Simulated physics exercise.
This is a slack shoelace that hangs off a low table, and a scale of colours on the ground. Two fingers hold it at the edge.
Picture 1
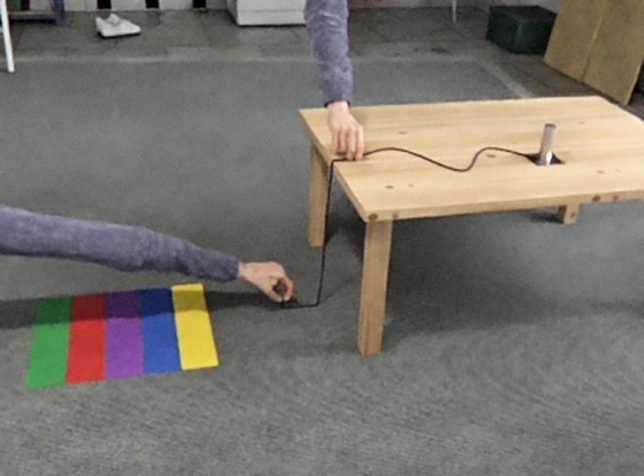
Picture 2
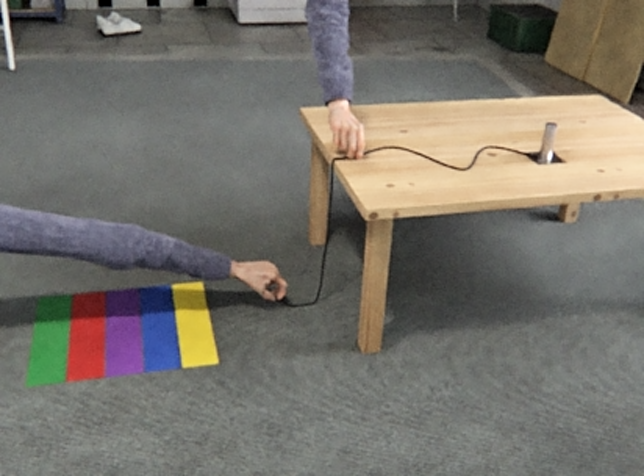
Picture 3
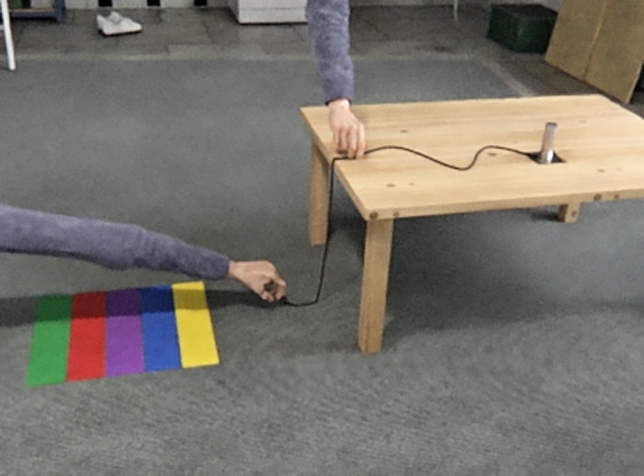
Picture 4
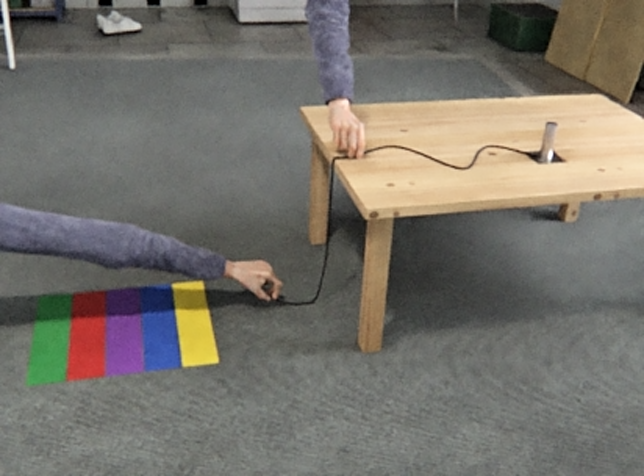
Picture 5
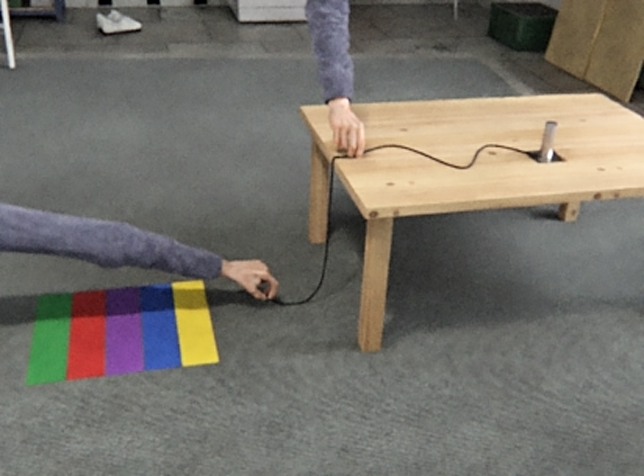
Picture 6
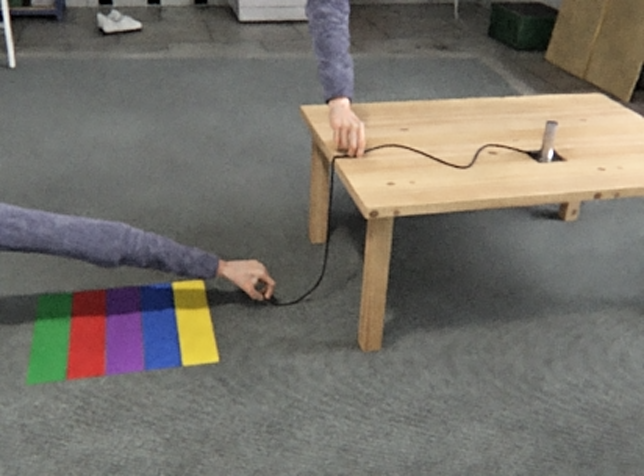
A hand low on the left, its purple-grey sleeve reaching in from the edge, draws the end of a thin black cord slightly leftward, and the hanging part curves a little more. Another hand pins the cord at the corner of a pale wooden table on the right, over grey carpet seen from slightly above by a still camera. Green, red, purple, blue and yellow strips lie at left.
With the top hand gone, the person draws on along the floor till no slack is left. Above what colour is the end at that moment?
It halts on the red strip.
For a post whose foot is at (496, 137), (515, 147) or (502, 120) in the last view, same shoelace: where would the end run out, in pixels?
Try by try, around (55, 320), (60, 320) and (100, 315).
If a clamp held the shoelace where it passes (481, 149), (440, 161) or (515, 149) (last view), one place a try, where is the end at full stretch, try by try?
Near (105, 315), (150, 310) and (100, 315).
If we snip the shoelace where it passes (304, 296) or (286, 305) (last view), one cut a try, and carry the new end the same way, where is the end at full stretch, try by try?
Near (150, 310) and (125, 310).
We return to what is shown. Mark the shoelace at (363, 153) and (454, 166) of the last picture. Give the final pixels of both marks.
At (300, 187), then (408, 159).
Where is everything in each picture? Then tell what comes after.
The first frame shows end (283, 298); yellow (198, 351); blue (161, 355); purple (124, 359); red (86, 364); green (46, 369).
The second frame shows end (276, 297); shoelace through (505, 149) (471, 166) (407, 150) (345, 158) (329, 221) (321, 285).
The third frame shows end (275, 297).
The fourth frame shows end (271, 297); shoelace through (505, 148) (471, 166) (407, 149) (345, 158) (329, 220) (320, 284).
The fifth frame shows end (267, 297).
The sixth frame shows end (264, 297); shoelace through (505, 147) (472, 165) (408, 148) (345, 156) (329, 219) (318, 283).
Soon after, end near (143, 309); over blue.
After that, end near (108, 313); over purple.
At the stop, end near (87, 315); over red. Over red.
